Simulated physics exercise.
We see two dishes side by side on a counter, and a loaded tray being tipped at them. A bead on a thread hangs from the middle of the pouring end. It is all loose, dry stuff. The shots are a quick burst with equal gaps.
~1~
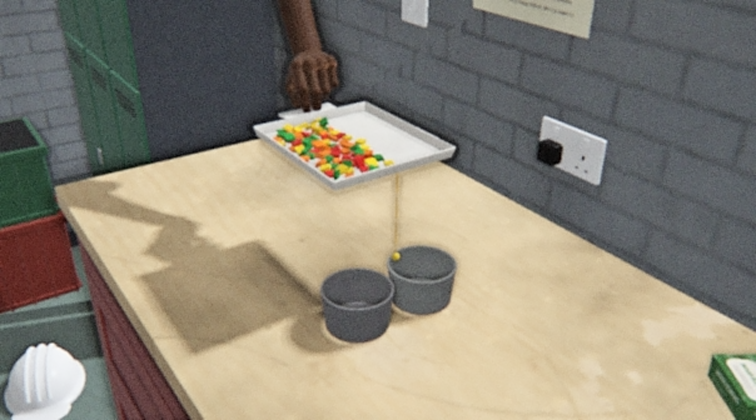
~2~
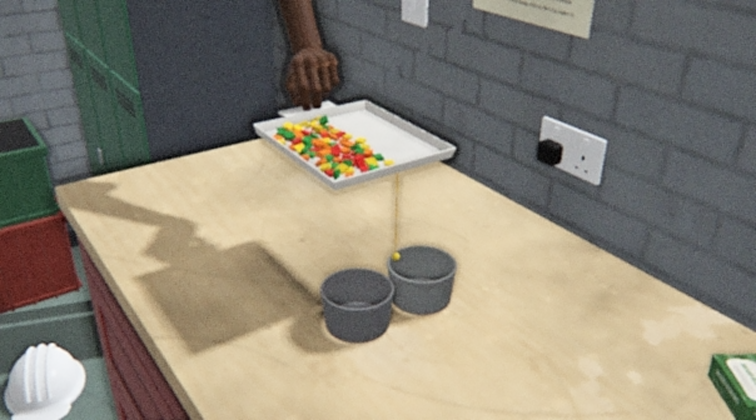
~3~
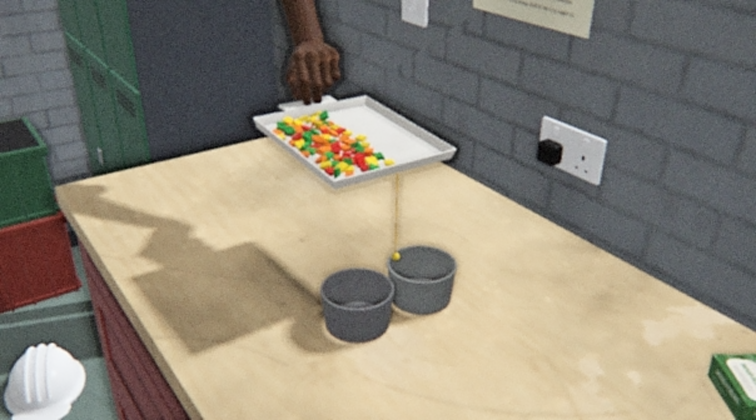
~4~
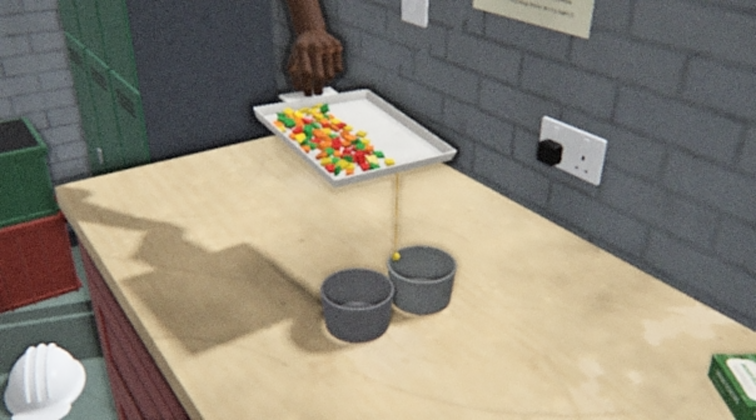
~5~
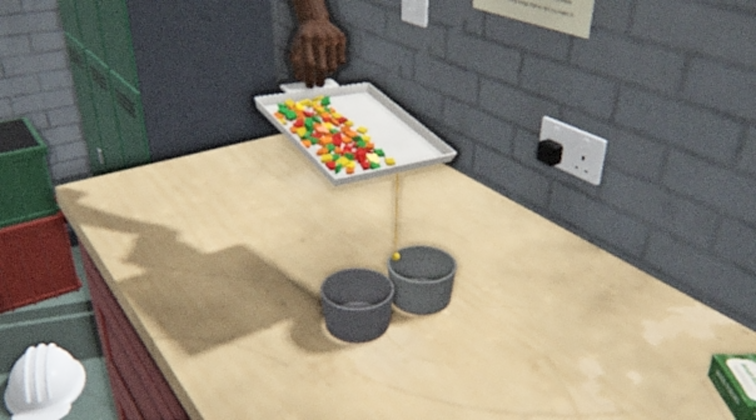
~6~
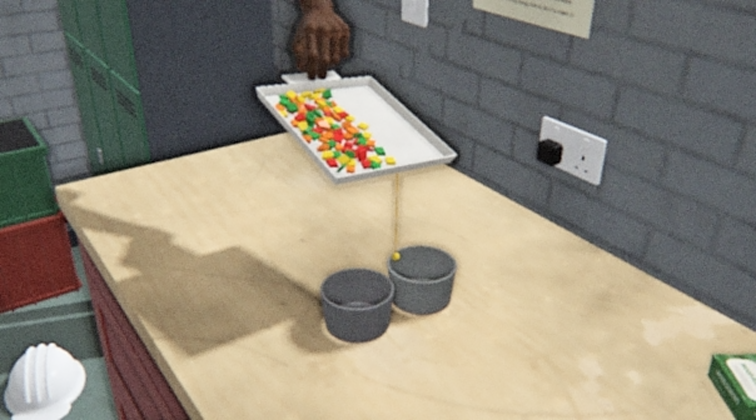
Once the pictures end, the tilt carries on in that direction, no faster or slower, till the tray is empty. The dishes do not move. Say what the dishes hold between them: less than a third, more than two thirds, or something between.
Together they catch from one third to two thirds.
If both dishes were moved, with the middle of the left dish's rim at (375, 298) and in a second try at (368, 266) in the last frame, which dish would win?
The first try: The right one. The second: The right one.
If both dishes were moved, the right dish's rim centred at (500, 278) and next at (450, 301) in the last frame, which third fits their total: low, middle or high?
In turn: Under a third; below one third.
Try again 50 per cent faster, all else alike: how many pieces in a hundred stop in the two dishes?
It comes to 50 per cent or so.
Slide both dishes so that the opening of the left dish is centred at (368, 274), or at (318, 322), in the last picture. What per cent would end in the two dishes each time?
In turn 60 and 10 in a hundred.
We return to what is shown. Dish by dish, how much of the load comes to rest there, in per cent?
Left dish: 0 %, right dish: 50 %.
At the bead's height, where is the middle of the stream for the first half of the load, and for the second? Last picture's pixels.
First near (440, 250), later near (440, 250).
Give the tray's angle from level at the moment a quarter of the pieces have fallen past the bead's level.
Around 80° of tilt.
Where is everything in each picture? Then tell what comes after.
Corners of the pouring end at (335, 180) and (452, 147), level; middle of the load at (321, 146), mosaic tiles; left dish at (377, 320); right dish at (443, 293); bead on its thread at (395, 257), in the first frame.
Corners of the pouring end at (335, 180) and (452, 147), level; middle of the load at (321, 145), in the second frame.
Corners of the pouring end at (335, 179) and (452, 149), tipped barely, lowest at the right corner; middle of the load at (321, 142), in the third frame.
Corners of the pouring end at (336, 178) and (452, 150), tipped a little, lowest at the right corner; middle of the load at (321, 136), in the fourth frame.
Corners of the pouring end at (337, 176) and (453, 152), tipped a little, lowest at the right corner; middle of the load at (322, 131), in the fifth frame.
Corners of the pouring end at (338, 175) and (453, 154), tipped clearly, lowest at the right corner; middle of the load at (323, 126); left dish at (377, 320); right dish at (443, 293), in the sixth frame.
Soon after the last picture, tray tipped steeply; nearly all on the tray; a small part in the air.
A little later, tray tipped right over; about half on the tray; about a quarter in the right dish; about a quarter outside both; a small part in the air.
Later still, tray tipped past a quarter turn; about half in the right dish; about half outside both.
At rest, tray tipped past a quarter turn; none in the left dish; about half in the right dish; about half outside both.
